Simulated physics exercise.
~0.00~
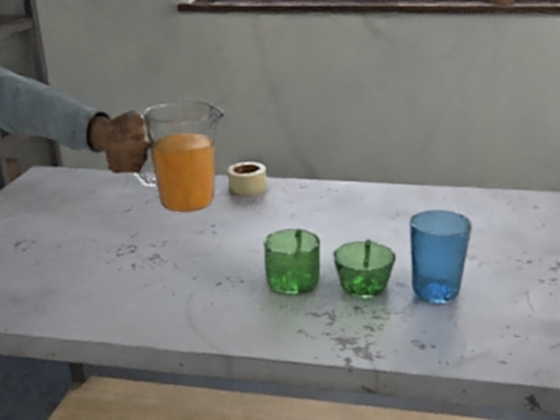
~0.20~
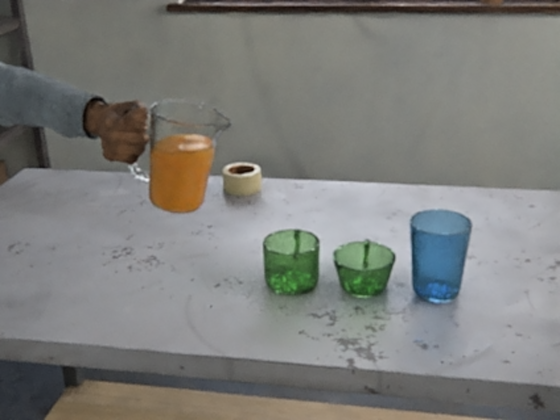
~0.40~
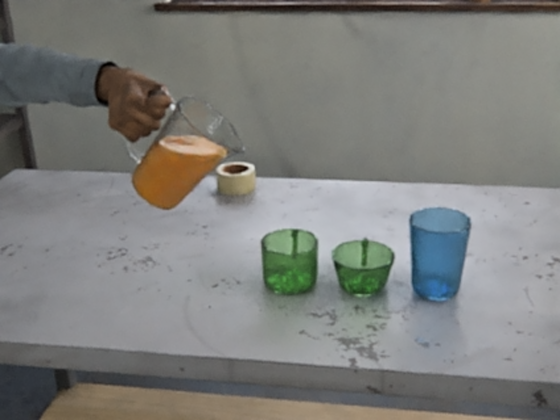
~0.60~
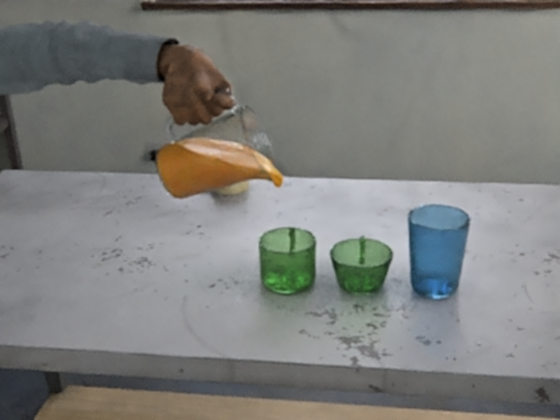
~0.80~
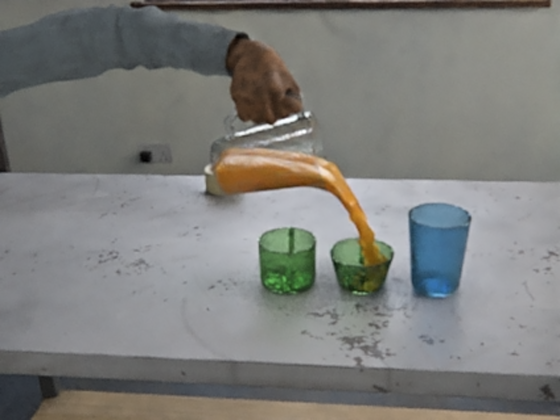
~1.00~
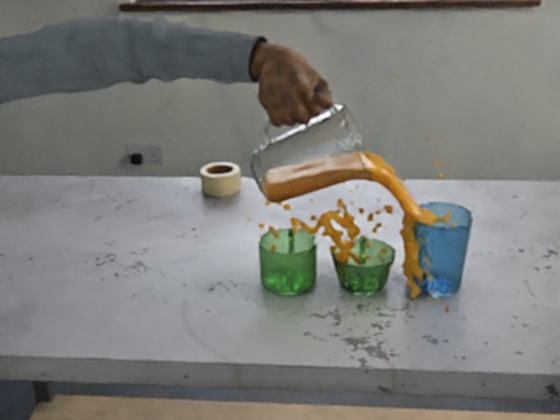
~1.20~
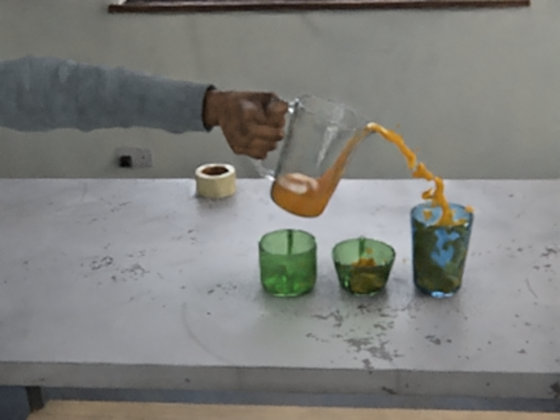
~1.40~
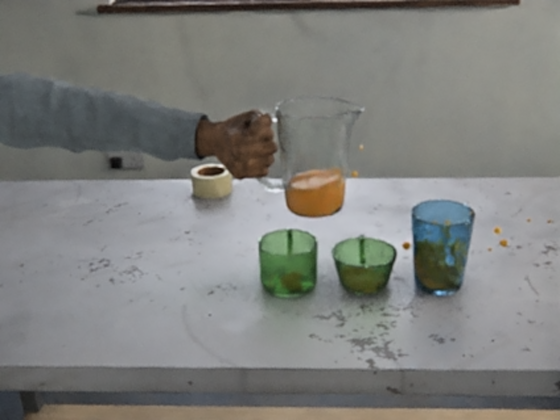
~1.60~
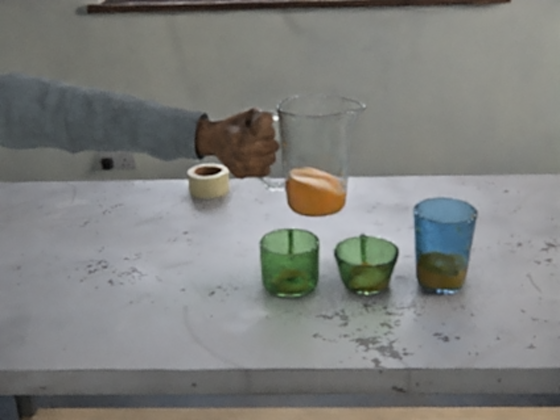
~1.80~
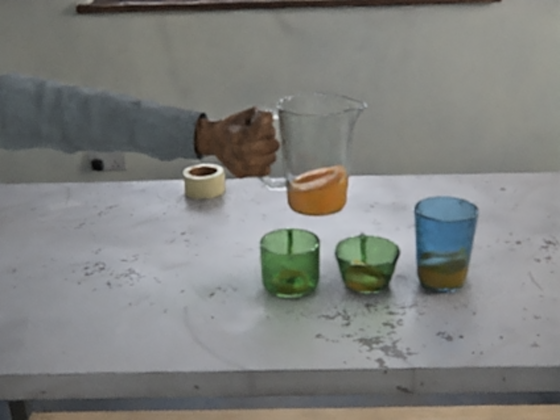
A hand in a grey-blue sleeve holds a clear glass jug of orange juice above the left side of a worn pale table, seen from the front and slightly above. To the right stand two short green glass vessels and a taller blue tumbler, with a cream ring behind. The hand tips the jug rightwards while carrying it across, and juice streams into the middle green cup. The stream moves on to the blue tumbler, splashing droplets about. The jug swings back level and stays held up, still partly full, with juice low in the tumbler and a little in the green vessels.
